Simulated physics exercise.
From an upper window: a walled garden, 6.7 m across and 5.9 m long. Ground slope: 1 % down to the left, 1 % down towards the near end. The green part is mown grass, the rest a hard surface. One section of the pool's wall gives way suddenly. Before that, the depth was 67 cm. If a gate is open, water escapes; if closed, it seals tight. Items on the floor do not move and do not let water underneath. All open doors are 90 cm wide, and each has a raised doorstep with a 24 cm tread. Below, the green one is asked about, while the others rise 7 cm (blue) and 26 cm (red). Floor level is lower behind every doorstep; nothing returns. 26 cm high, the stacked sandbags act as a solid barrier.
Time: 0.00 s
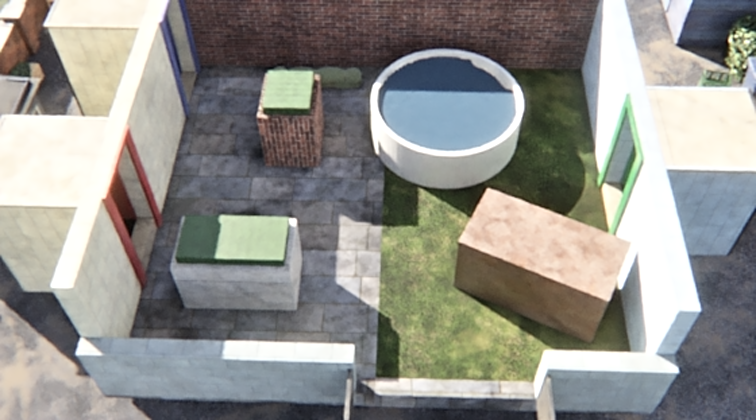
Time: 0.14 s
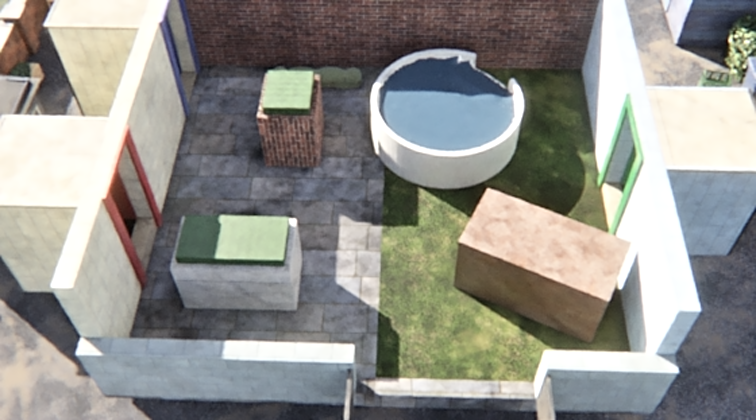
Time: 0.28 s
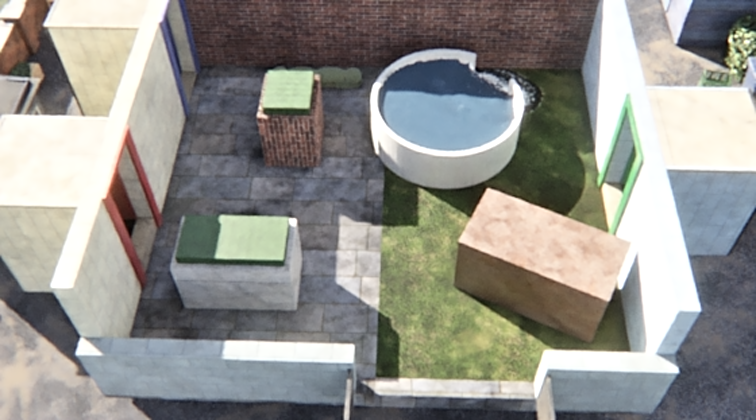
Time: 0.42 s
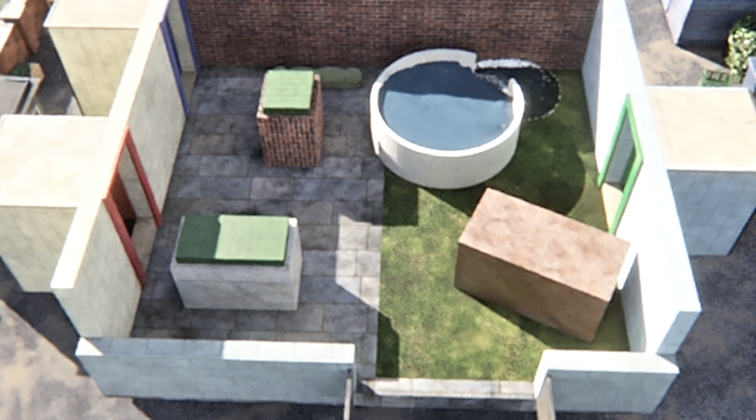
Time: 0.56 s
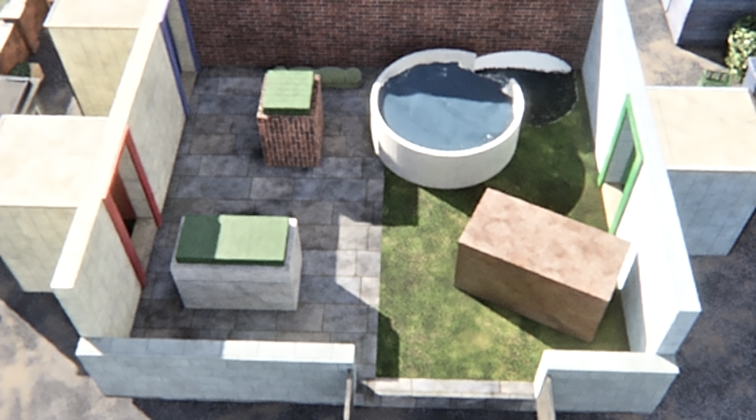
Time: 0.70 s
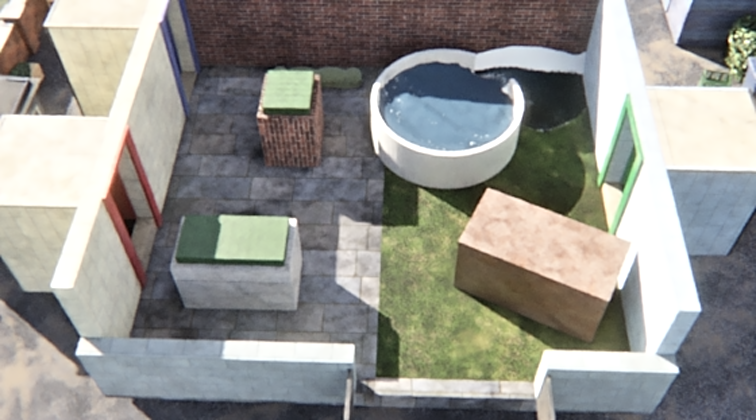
Walled garden from above, a round pool's far wall breaking open and water pouring out, spreading right over shaded grass.
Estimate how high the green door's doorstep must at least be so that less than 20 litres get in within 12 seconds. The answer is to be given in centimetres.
I would say at least 14 cm.
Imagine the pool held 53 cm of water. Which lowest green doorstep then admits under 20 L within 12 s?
Roughly 10.0 centimetres would do it.
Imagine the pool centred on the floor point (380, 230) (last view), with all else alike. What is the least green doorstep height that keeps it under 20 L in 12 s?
It should be around 9.5 cm high.
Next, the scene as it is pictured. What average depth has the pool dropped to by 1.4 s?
Some 51 cm.
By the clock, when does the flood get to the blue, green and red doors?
Times - blue 3.6 seconds, green 1.8 seconds, red 7.0 seconds.
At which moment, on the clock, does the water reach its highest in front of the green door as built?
That happens close to 6.0 s on the clock.
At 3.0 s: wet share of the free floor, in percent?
Approximately 30 %.
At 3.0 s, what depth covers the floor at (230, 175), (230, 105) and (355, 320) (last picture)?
Around 0 cm, 0 cm and 0 cm.
After 1.4 s water covers 10 % of the floor, deepest (52 cm) near (571, 74); it has not reached the green door.
After 3.0 s water covers 30 % of the floor, deepest (32 cm) near (508, 73); 9 cm at the green door, 0 litres in over its 14 cm doorstep.
After 12.0 s water covers 95 % of the floor, deepest (13 cm) near (563, 265); 11 cm at the green door, 18 litres in over its 14 cm doorstep.
At the green door as built, the water arrived by 1.9 s and peaked near 18 cm at 5.8 s.
Run again over the same 12 s with other heights there, 50 litres in over 11.5 cm, 9 litres over 15.5 cm. The limit of 20 litres is kept from about 14 cm up.
